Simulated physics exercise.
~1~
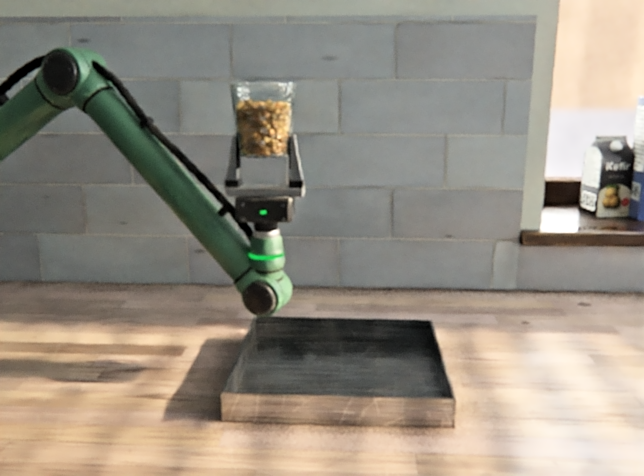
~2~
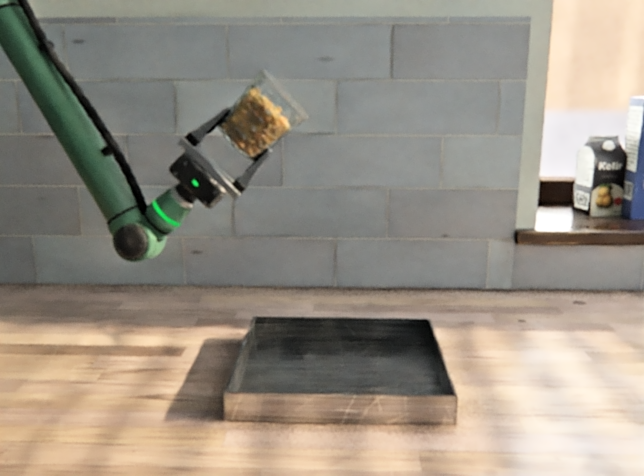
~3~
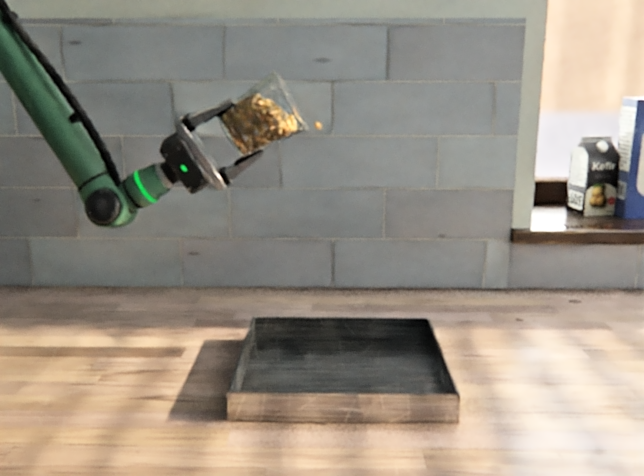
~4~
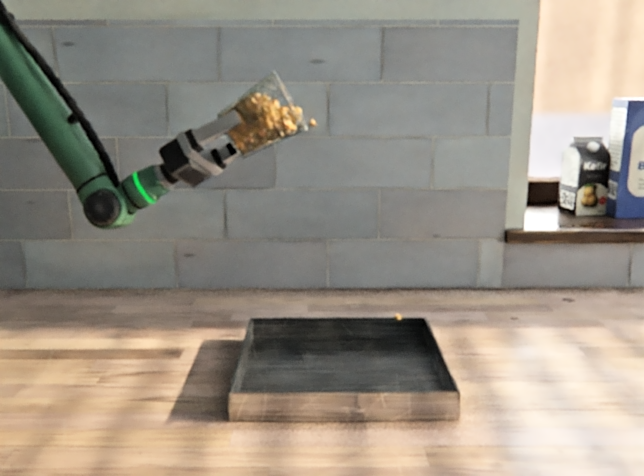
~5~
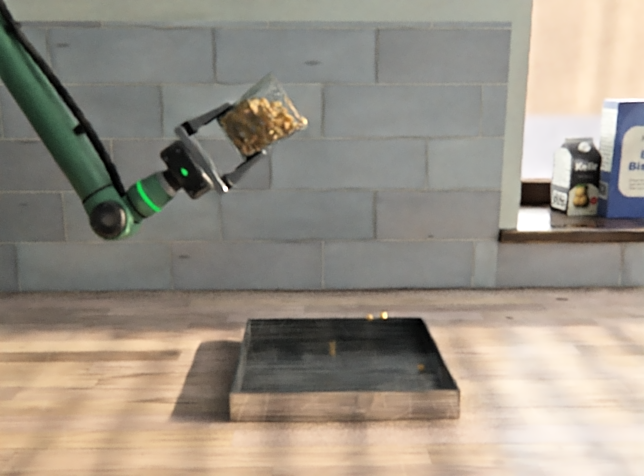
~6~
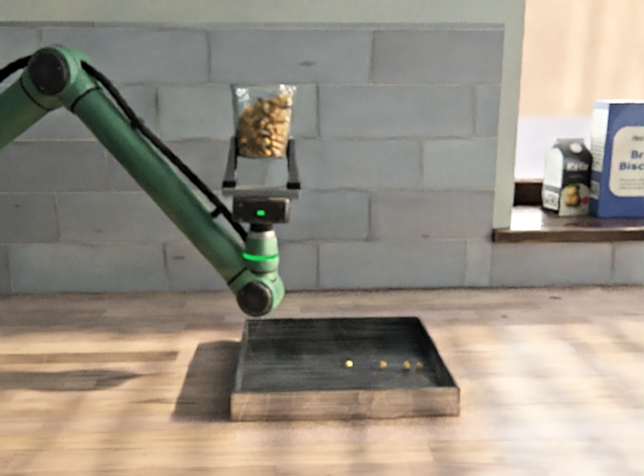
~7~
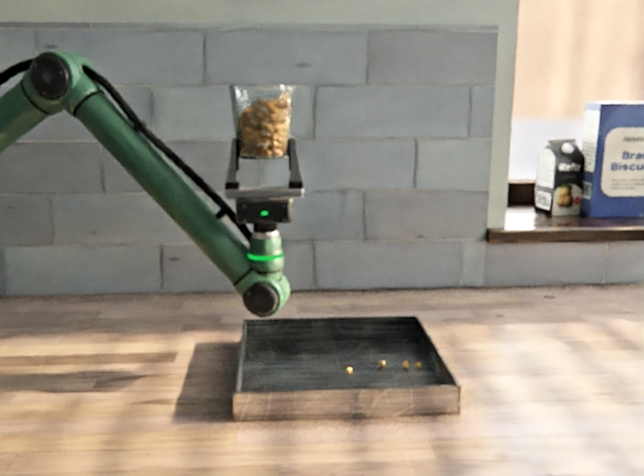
Above a wooden table, a green robot arm tips a chickpea beaker, spilling few into a tray.
